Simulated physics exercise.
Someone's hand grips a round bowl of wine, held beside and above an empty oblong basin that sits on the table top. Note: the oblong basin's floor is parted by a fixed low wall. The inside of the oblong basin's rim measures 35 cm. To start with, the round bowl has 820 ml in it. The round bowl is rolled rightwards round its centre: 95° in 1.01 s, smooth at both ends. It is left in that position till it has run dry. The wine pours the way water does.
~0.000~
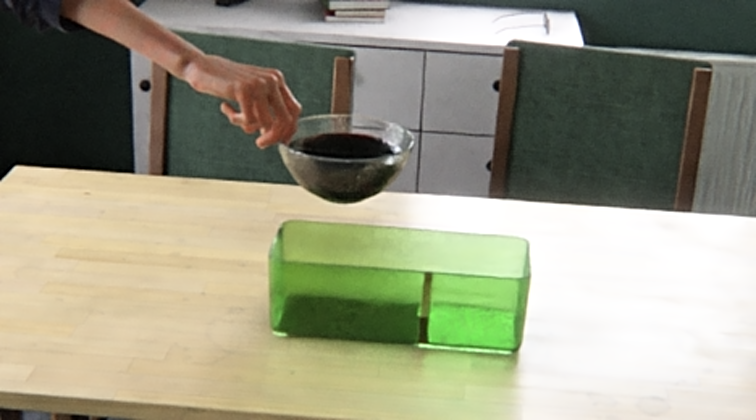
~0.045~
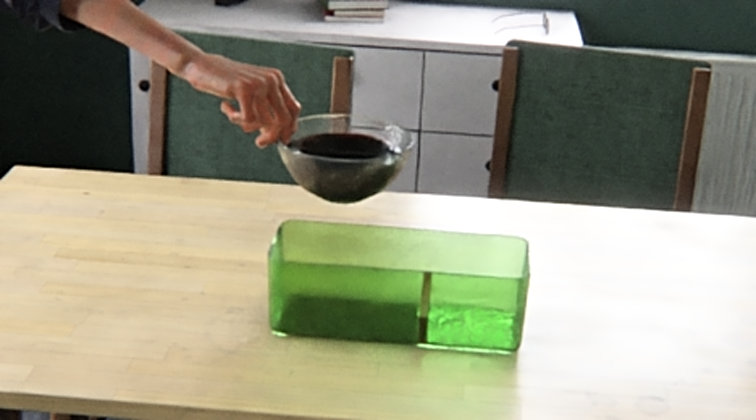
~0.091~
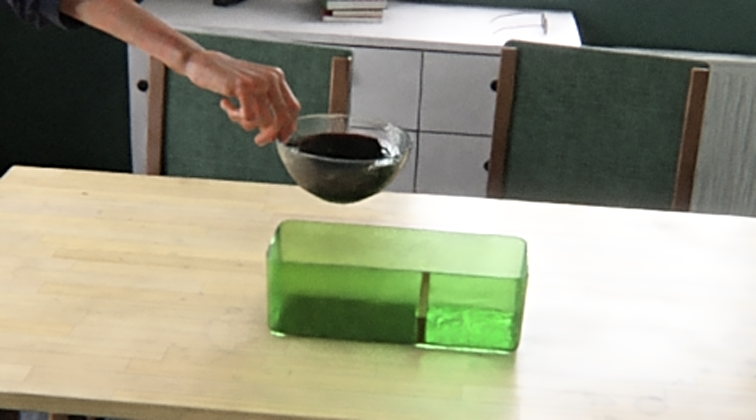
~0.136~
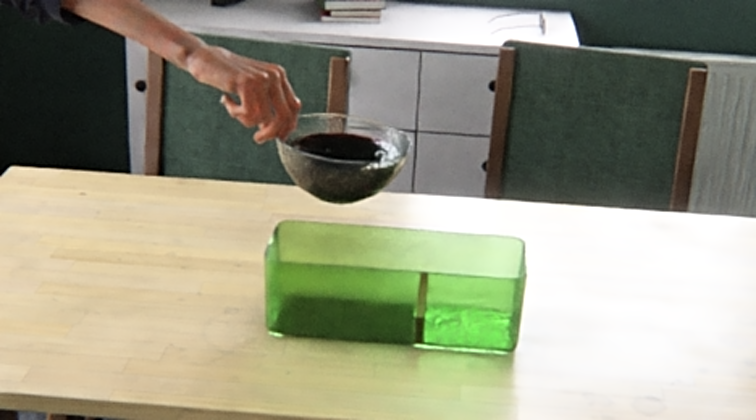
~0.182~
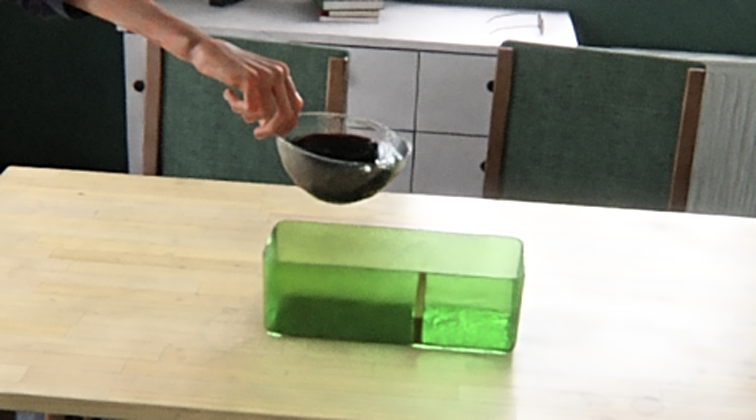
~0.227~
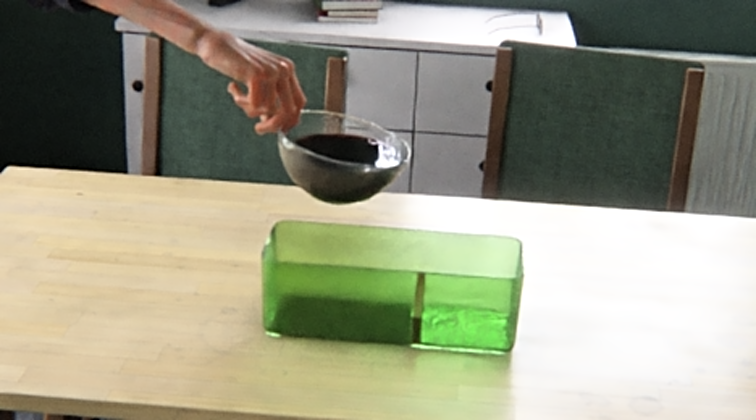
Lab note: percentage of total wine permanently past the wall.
Approx. 67 %.
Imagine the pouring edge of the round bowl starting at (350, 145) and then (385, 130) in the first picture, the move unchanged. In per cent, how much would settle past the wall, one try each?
15 per cent first, 40 per cent second.
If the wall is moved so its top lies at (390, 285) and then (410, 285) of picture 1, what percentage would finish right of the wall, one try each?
Try 1: 95 %; try 2: 85 %.
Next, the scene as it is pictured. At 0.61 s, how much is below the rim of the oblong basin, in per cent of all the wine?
18 %, roughly.
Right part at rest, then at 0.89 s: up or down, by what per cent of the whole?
A loss, roughly 2.
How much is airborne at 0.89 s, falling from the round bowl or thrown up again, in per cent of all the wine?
Airborne share: Near 5 %.
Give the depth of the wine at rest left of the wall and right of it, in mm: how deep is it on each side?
The left side settles near 10 mm and the right side near 34 mm.
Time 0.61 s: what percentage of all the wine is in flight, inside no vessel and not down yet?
About 32 per cent.
By 0.61 s the tilt is 63° and 49 per cent is still to pour, 1 is left of the wall and 17 right of it.
By 0.89 s the tilt is 92° and 2 per cent is still to pour, 23 is left of the wall and 69 right of it.
By 1.19 s the tilt is 95° and 0 per cent is still to pour, 29 is left of the wall and 70 right of it.
By 1.51 s the tilt is 95° and 0 per cent is still to pour, 32 is left of the wall and 67 right of it.
At rest 32 per cent lies left of the wall, 67 right of it and 1 outside.
